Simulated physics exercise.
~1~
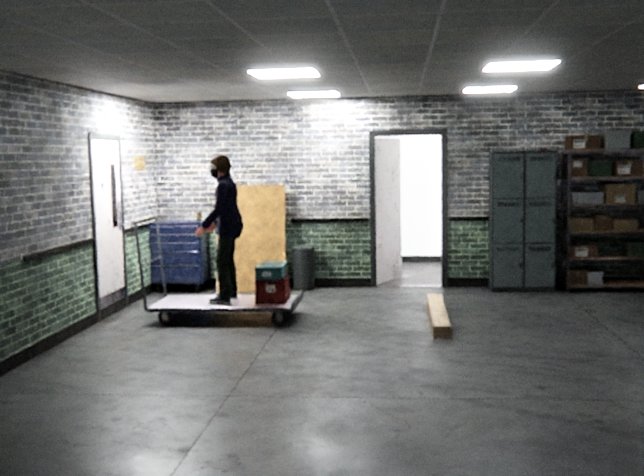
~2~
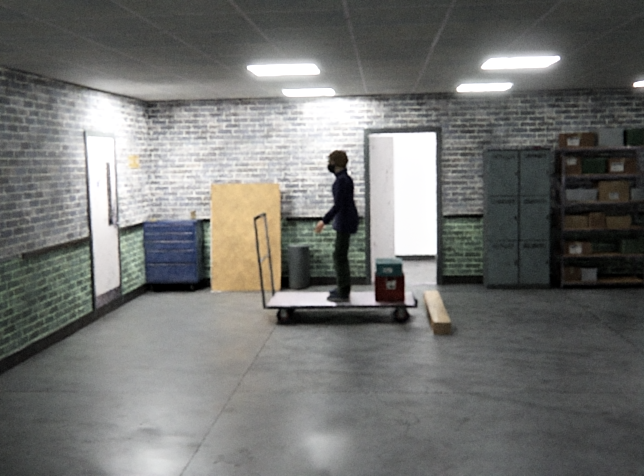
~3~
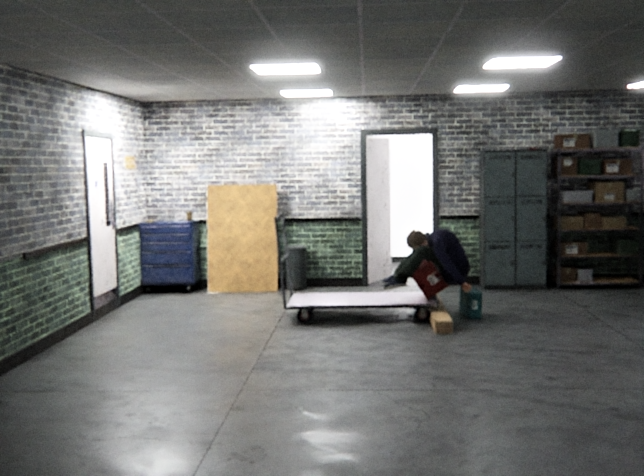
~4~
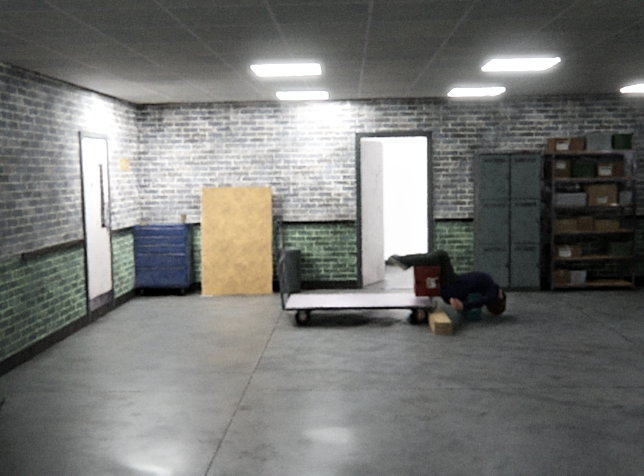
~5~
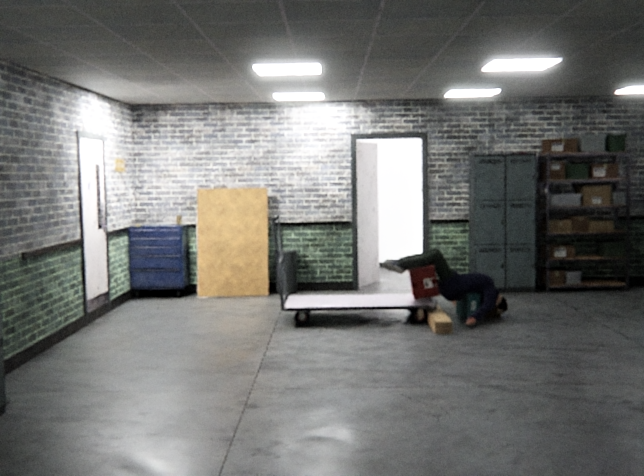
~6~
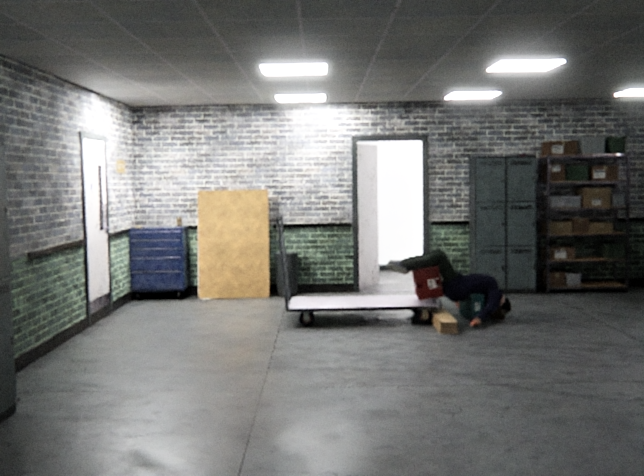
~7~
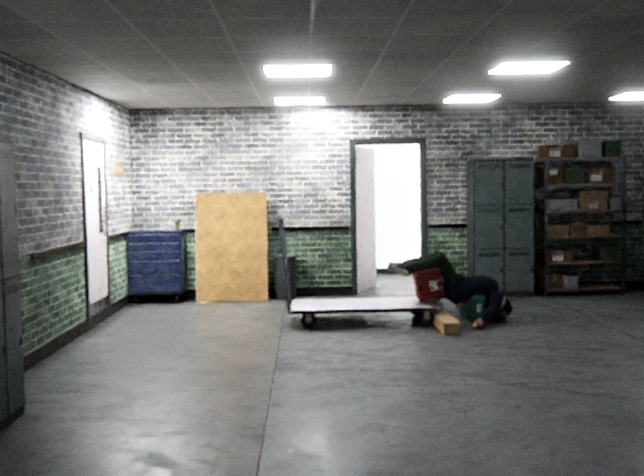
In a storeroom with brick walls painted white and green, a masked person in dark clothes stands on a flatbed trolley beside a teal tote and a red parcel. The trolley rolls right across the concrete floor toward a low, pale kerb. It stops dead against the kerb, and the rider folds forward over the front as the tote drops to the floor beyond and the parcel tips. The person collapses headfirst, legs trailing back over the deck. At the end the rider lies slumped past the kerb by the tote, while the parcel stays tilted at the deck's front end.
